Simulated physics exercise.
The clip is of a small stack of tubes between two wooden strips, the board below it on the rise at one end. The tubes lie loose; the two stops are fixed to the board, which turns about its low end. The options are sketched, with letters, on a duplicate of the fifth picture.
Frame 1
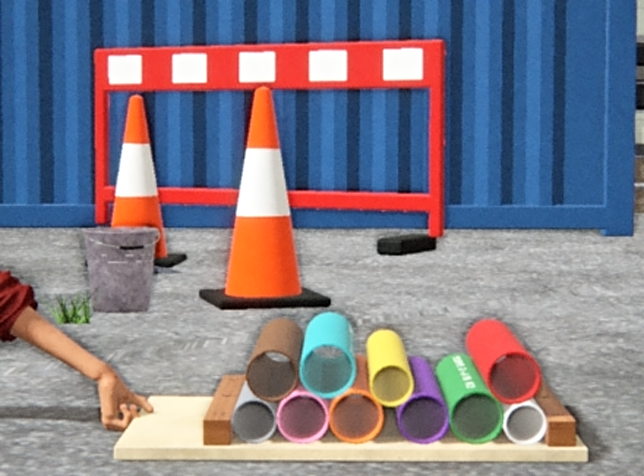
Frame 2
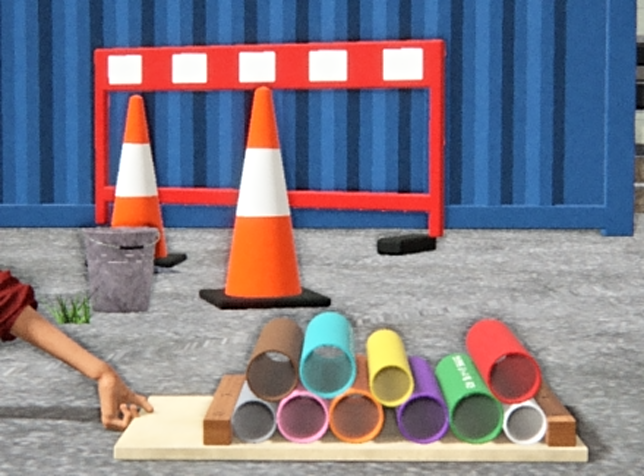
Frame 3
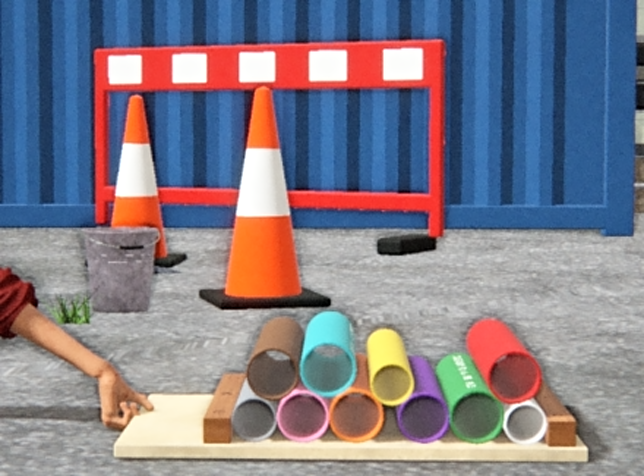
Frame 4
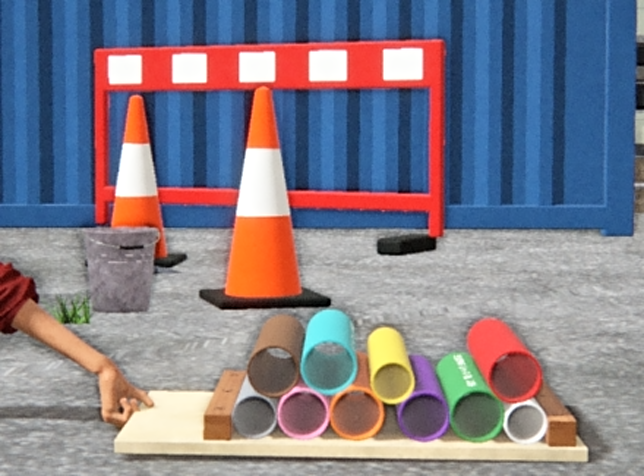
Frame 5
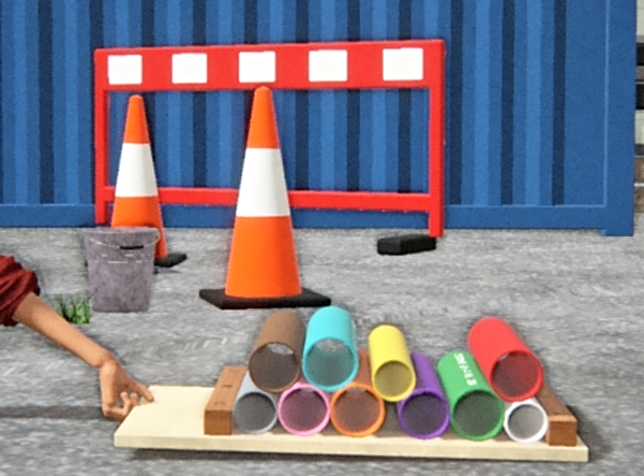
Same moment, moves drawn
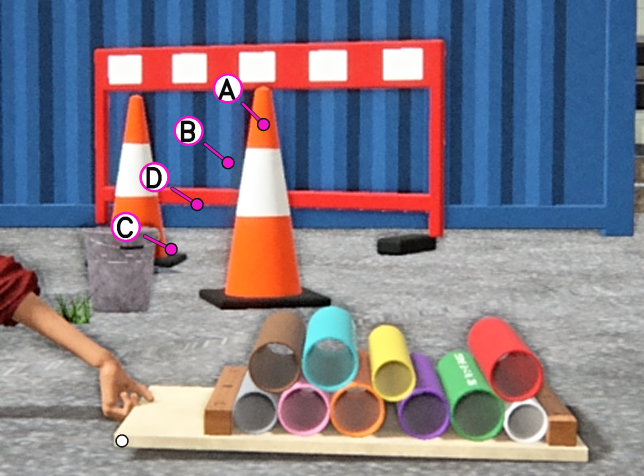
On grey ground before a blue corrugated wall, a hand slightly raising the left end of a board stacked with coloured tubes.
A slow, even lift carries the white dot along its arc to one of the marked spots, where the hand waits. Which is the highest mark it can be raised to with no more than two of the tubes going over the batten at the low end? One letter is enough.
No higher than C.
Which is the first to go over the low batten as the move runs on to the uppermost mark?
The red one.
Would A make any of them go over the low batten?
At A: Yes.
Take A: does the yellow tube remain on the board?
No.
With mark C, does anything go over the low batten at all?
Yes.
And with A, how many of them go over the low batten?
At A the number is four.
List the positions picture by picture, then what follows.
The first frame shows green tube (477, 418); white tube (525, 424); red tube (514, 378).
The second frame shows red tube (514, 378); brown tube (272, 375).
The third frame shows board (350, 413); grey tube (255, 419); pink tube (304, 417); white tube (525, 424).
The fourth frame shows board (350, 411); grey tube (255, 417); pink tube (304, 414).
The fifth frame shows board (351, 408); grey tube (255, 412); pink tube (304, 410).
On the marked copy, A at (264, 125); B at (228, 163); C at (171, 249); D at (197, 205); the white dot at (122, 441).
Taking C. A third of the way, board at 16°.
Two thirds of the way, board at 26°.
When it is over, board at 26°, one over the low batten (red).
As for the rest, A four over the low batten (red, brown, turquoise, yellow); B four over the low batten (red, brown, turquoise, yellow); D three over the low batten (red, turquoise, yellow).
